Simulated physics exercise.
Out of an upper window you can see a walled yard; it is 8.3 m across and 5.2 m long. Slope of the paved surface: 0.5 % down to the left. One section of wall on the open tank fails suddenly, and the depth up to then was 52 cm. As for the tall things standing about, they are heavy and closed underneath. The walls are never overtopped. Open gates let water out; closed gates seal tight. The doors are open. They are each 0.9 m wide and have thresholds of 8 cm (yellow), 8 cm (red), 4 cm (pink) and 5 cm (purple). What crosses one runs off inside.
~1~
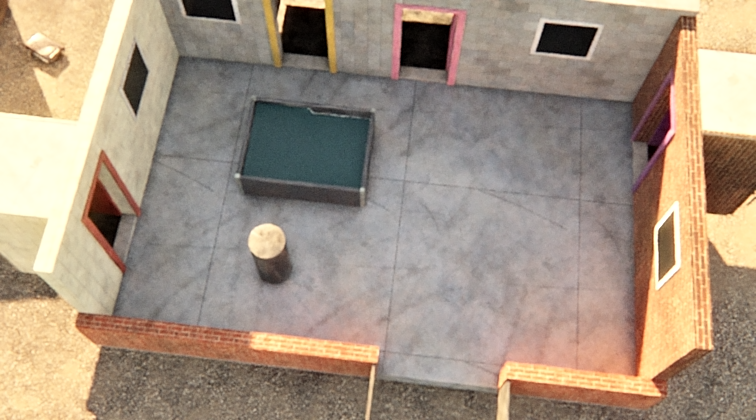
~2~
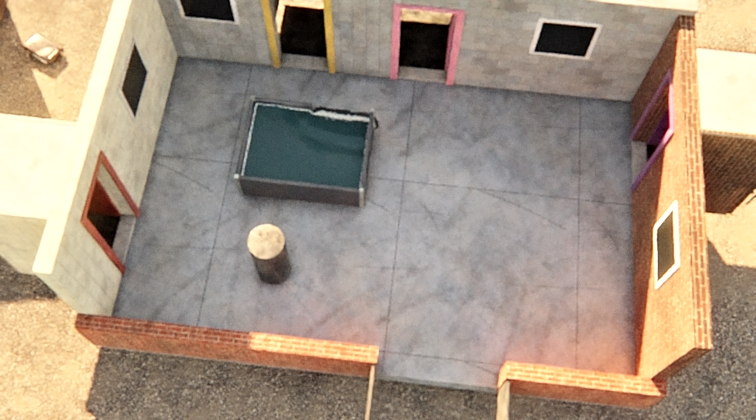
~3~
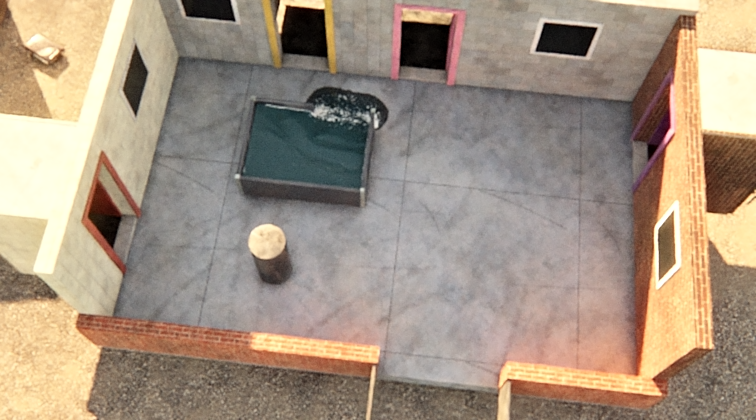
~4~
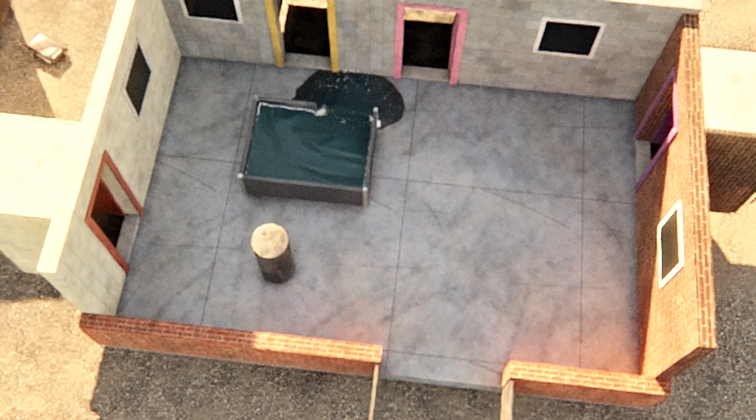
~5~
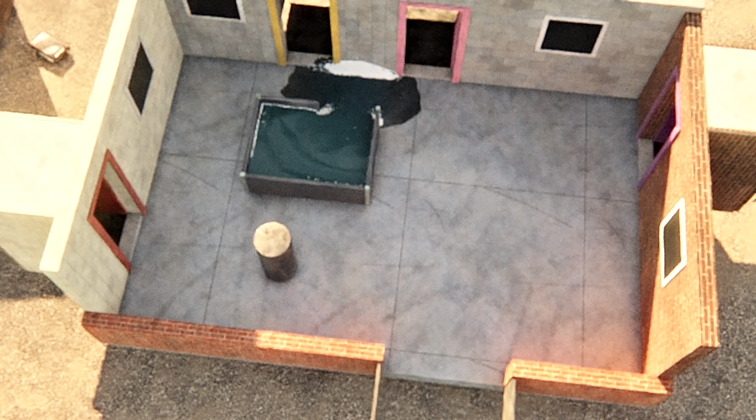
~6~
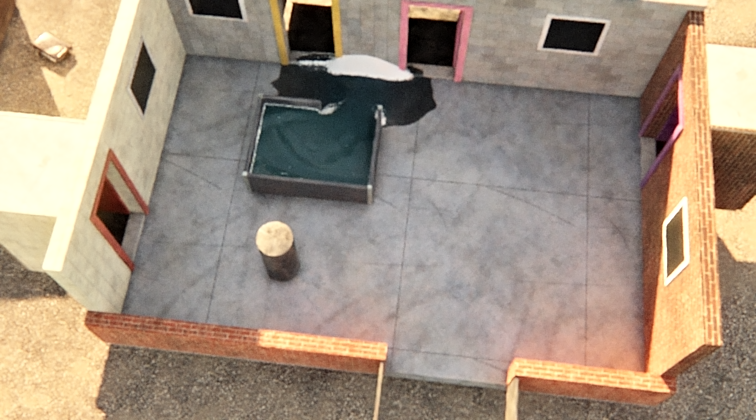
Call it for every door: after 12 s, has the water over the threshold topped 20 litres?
Yellow door topped, red door not topped, pink door topped, purple door topped.
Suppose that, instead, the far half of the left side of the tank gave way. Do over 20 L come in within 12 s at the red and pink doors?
Result against the limit at red: Limit held; result at pink: Limit held.
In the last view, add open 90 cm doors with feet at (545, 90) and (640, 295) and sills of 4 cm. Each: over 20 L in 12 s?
In that order: Under, under.
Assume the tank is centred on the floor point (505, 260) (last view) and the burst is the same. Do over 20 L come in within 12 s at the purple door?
Lab note: Purple door limit exceeded.
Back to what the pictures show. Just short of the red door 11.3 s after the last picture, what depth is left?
I'd put it near 4.0 cm.
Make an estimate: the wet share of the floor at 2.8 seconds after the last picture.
Near 35 per cent is wet.
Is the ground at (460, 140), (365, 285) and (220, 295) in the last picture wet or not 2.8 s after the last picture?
Well, the first is drenched, the next untouched by it, the last untouched by it.
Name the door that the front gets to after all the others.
Answer: The red door.
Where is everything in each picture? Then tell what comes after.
The first picture shows still water, 52 cm deep, in the open tank at (307, 145).
In the second picture, water pours out on the open tank's far side and has run 0.6 m, to a hidden place; typically 10 cm deep outside, 52 cm at the open tank's back.
In the third picture, the front is at (325, 92), 0.8 m from the gap on the open tank's far side; 0.8 m2 of floor is under water; 52 cm left at the back of the open tank.
In the fourth picture, the front is at (327, 71), 1.2 m from the gap on the open tank's far side; 1.6 m2 of floor is under water; 52 cm left at the back of the open tank.
In the fifth picture, the front is at (303, 67), 1.5 m from the gap on the open tank's far side; 2.0 m2 of floor is under water; 46 cm left at the back of the open tank.
In the sixth picture, water pours out on the open tank's far side and has run 1.7 m, to (290, 65); typically 8 cm deep outside, 44 cm at the open tank's back.
Then, 0.7 s after the last picture water covers 10 % of the floor and is deepest (38 cm) near (360, 77); yellow door 17 cm at the sill, 23 L in, red door not reached, pink door 14 cm at the sill, 8 L in, purple door not reached.
Then, 1.5 s after the last picture water covers 20 % of the floor and is deepest (28 cm) near (360, 77); yellow door 15 cm at the sill, 51 L in, red door not reached, pink door 12 cm at the sill, 41 L in, purple door not reached.
Then, 2.8 s after the last picture water covers 35 % of the floor and is deepest (20 cm) near (360, 77); yellow door 13 cm at the sill, 80 L in, red door not reached, pink door 9 cm at the sill, 72 L in, purple door 10 cm at the sill, 7 L in.
Then, 6.3 s after the last picture water covers 60 % of the floor and is deepest (10 cm) near (181, 77); yellow door 6 cm at the sill, 96 L in, red door 3 cm at the sill, 0 L in, pink door 5 cm at the sill, 96 L in, purple door 6 cm at the sill, 36 L in.
Then, 11.3 s after the last picture water covers 90 % of the floor and is deepest (6 cm) near (119, 325); yellow door 3 cm at the sill, 97 L in, red door 4 cm at the sill, 0 L in, pink door 3 cm at the sill, 98 L in, purple door 2 cm at the sill, 38 L in.
